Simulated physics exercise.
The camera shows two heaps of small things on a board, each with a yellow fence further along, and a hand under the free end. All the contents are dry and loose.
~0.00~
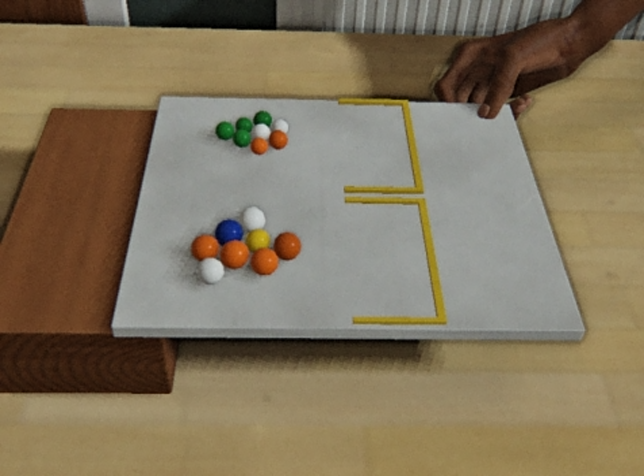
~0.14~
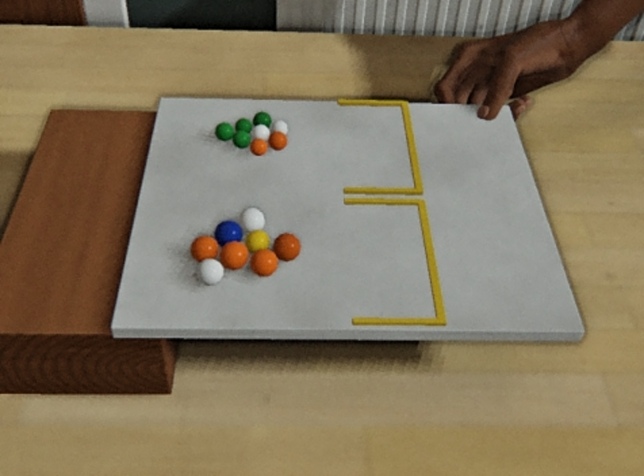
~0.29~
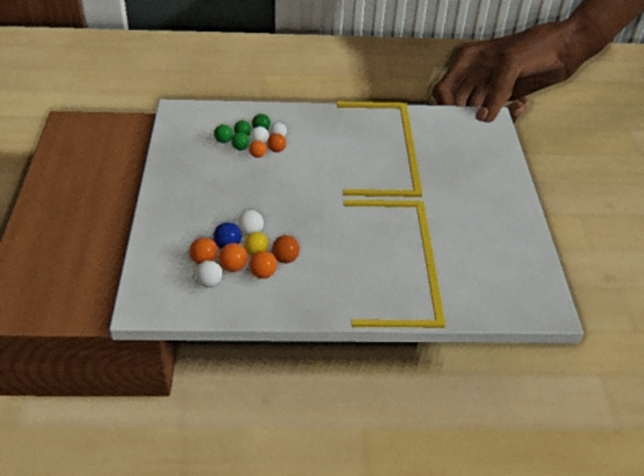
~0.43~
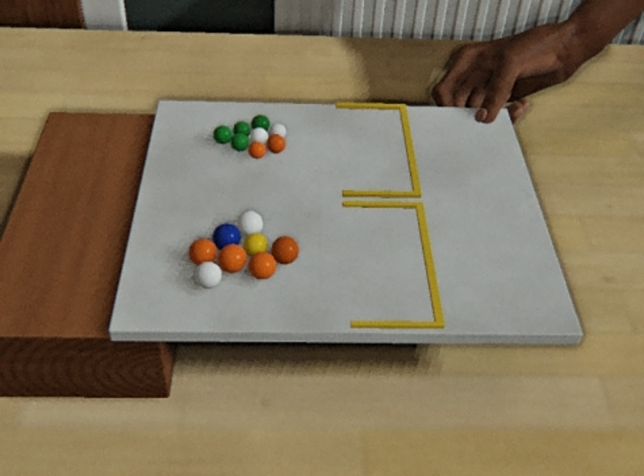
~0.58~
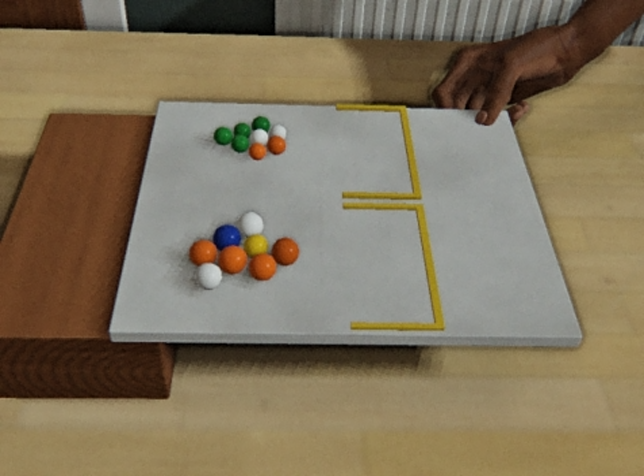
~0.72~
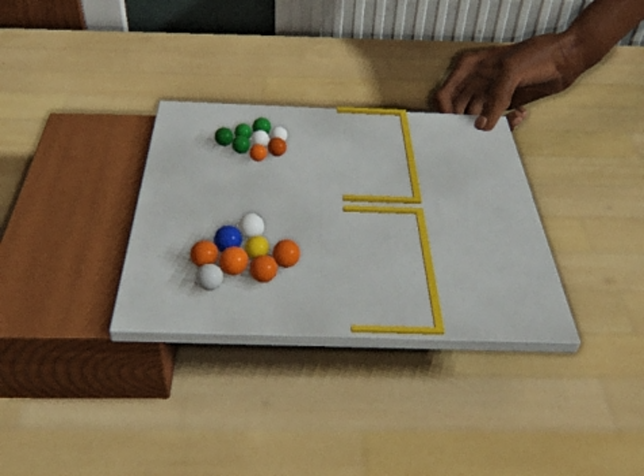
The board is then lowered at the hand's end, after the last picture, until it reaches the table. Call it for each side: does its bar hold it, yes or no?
Nearer lot - no, it gets past; farther lot - no, it gets past.
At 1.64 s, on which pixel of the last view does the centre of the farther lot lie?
Around (484, 203).
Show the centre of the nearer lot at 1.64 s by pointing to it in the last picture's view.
Roughly at (524, 317).
By 0.97 s, board sloping at 6°; nearer lot where it was; farther lot where it was.
By 1.29 s, board sloping at 13°; nearer lot on its way down; farther lot on its way down.
By 1.64 s, board resting at 15°; nearer lot every one past its bar; farther lot the larger part past its bar.
When it is over (3.1 s), board resting at 15°; nearer lot every one past its bar; farther lot the larger part past its bar.
